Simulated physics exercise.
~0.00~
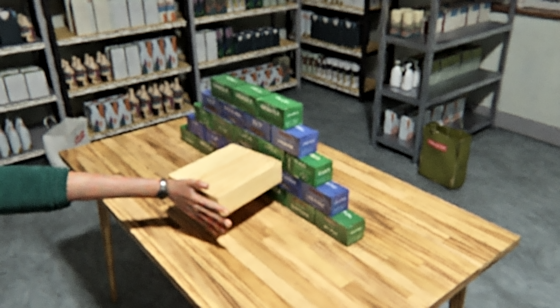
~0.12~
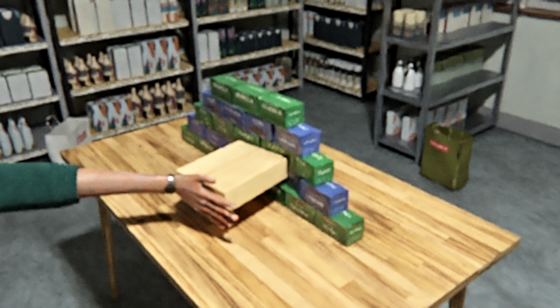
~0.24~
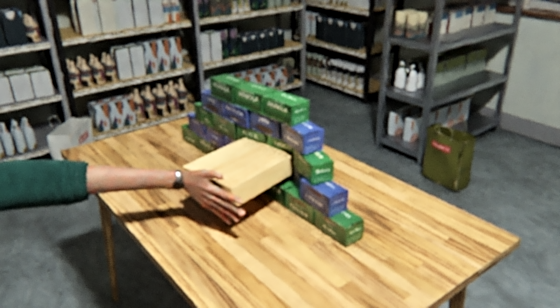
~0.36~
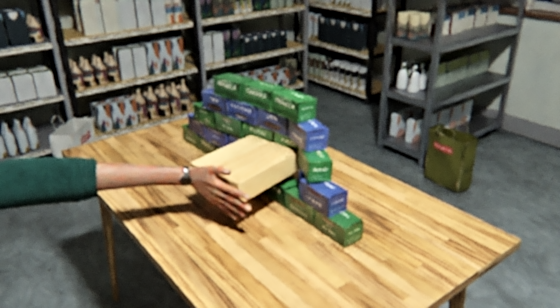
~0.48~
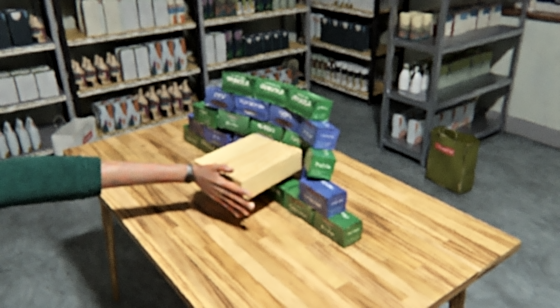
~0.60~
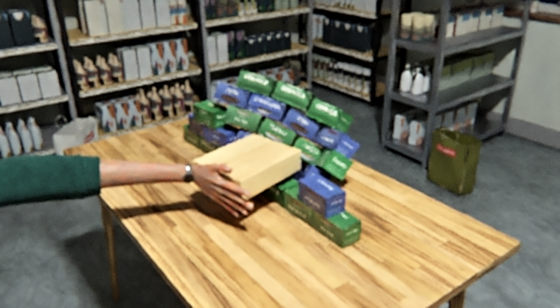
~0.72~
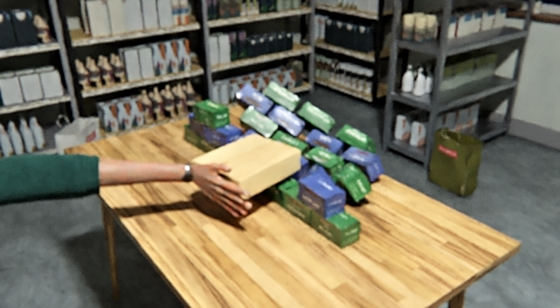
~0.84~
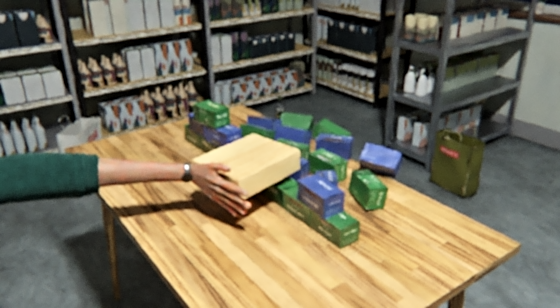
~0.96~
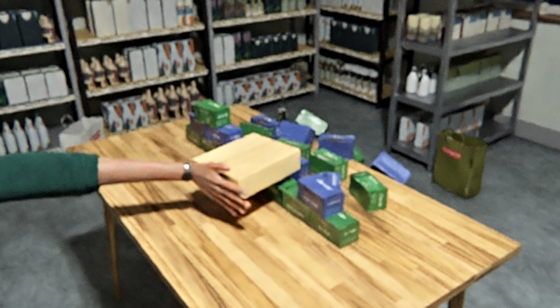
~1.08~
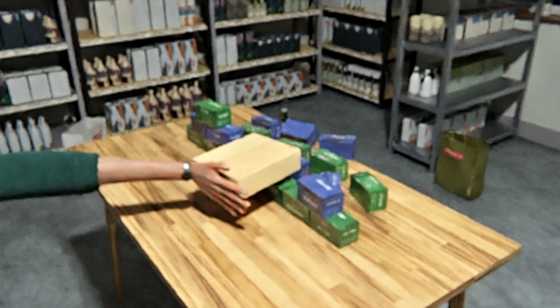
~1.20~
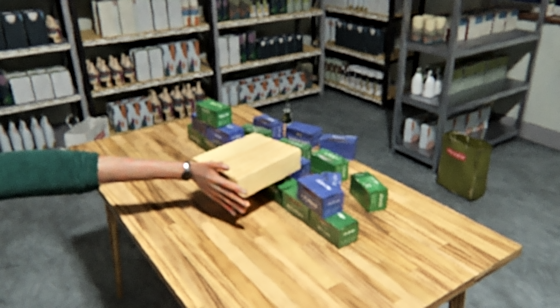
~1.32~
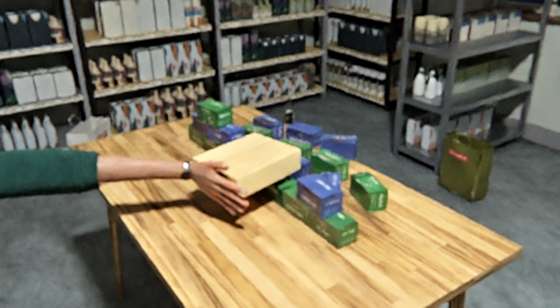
In this clip, a hand pushes a long wooden block into a stacked wall of green and blue packets on a table; the upper rows lean right and topple backward, some leaving the tabletop, while the block stops amid the packets left scattered and partly stacked.
